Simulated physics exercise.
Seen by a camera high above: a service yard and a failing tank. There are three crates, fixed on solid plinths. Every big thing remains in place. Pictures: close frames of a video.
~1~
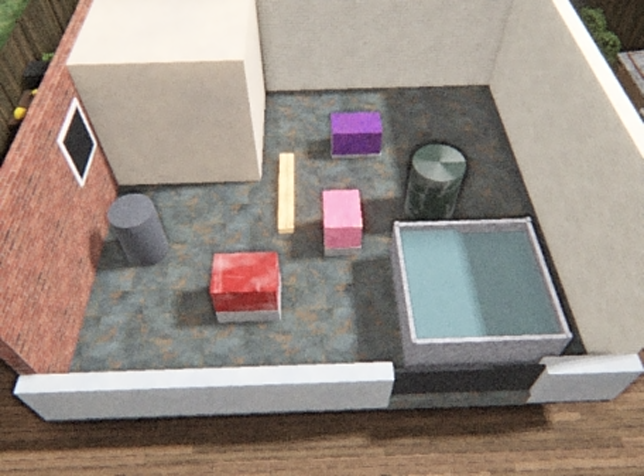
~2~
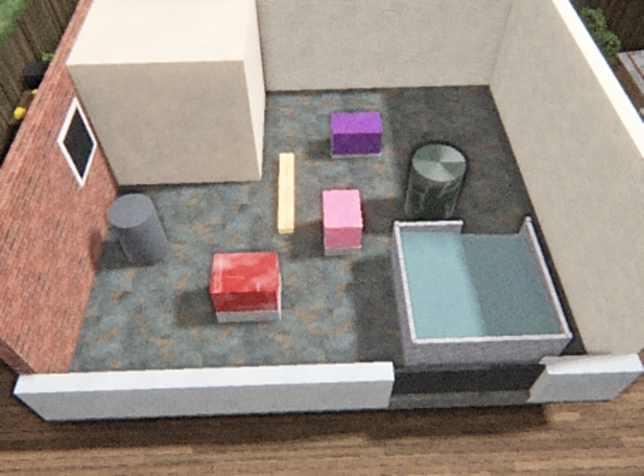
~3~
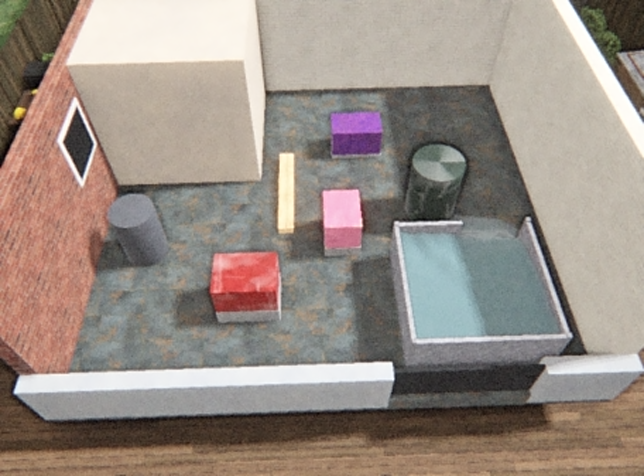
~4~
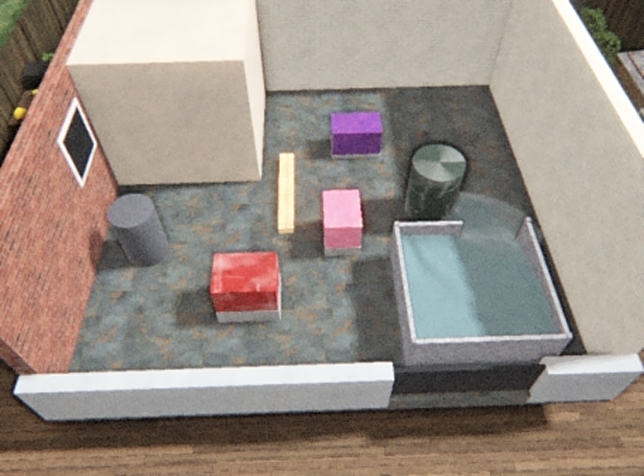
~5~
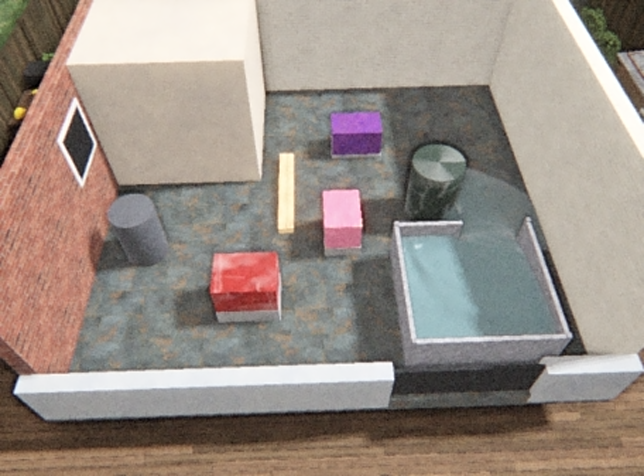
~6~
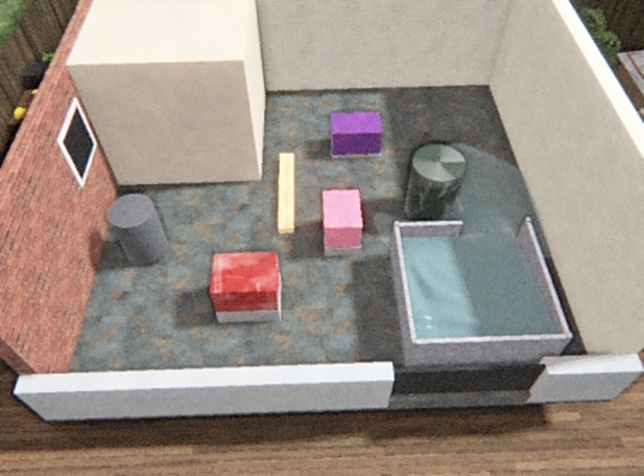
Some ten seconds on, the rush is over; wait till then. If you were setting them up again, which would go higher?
I'd say the purple crate goes higher, the pink crate can stay, the red crate can stay.
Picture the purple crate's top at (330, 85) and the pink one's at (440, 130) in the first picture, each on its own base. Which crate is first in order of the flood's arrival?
The one in pink is first.
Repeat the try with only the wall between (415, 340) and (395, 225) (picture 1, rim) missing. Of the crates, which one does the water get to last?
The one in purple comes last.
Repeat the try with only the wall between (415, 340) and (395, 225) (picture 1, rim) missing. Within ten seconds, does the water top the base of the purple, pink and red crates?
I'd say the purple crate is overrun, while the pink crate is overrun and the red crate is overrun.
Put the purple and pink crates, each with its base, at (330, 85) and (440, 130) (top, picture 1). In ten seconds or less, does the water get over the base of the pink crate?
The pink simply gets reached.
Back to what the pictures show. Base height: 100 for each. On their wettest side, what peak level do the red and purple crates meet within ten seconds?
Close to 50 per cent, and close to 200 per cent, in that order.
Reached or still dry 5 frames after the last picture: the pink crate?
Pink: Flooded.
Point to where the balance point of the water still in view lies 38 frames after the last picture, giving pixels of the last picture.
The centre of mass sits at about (398, 181).
A moment on, water covers 25 % of the floor; the purple crate not reached, the pink crate water round its plinth, the red crate not reached.
Next, water covers 30 % of the floor; the purple crate water round its plinth, the pink crate water round its plinth, the red crate not reached.
Then, water covers 45 % of the floor; the purple crate water round its plinth, the pink crate water round its plinth, the red crate water round its plinth.
Later, water covers 70 % of the floor; the purple crate water round its plinth, the pink crate water round its plinth, the red crate water round its plinth.
In the end, water covers 90 % of the floor; the purple crate was topped, the pink crate stayed above the water, the red crate stayed above the water.
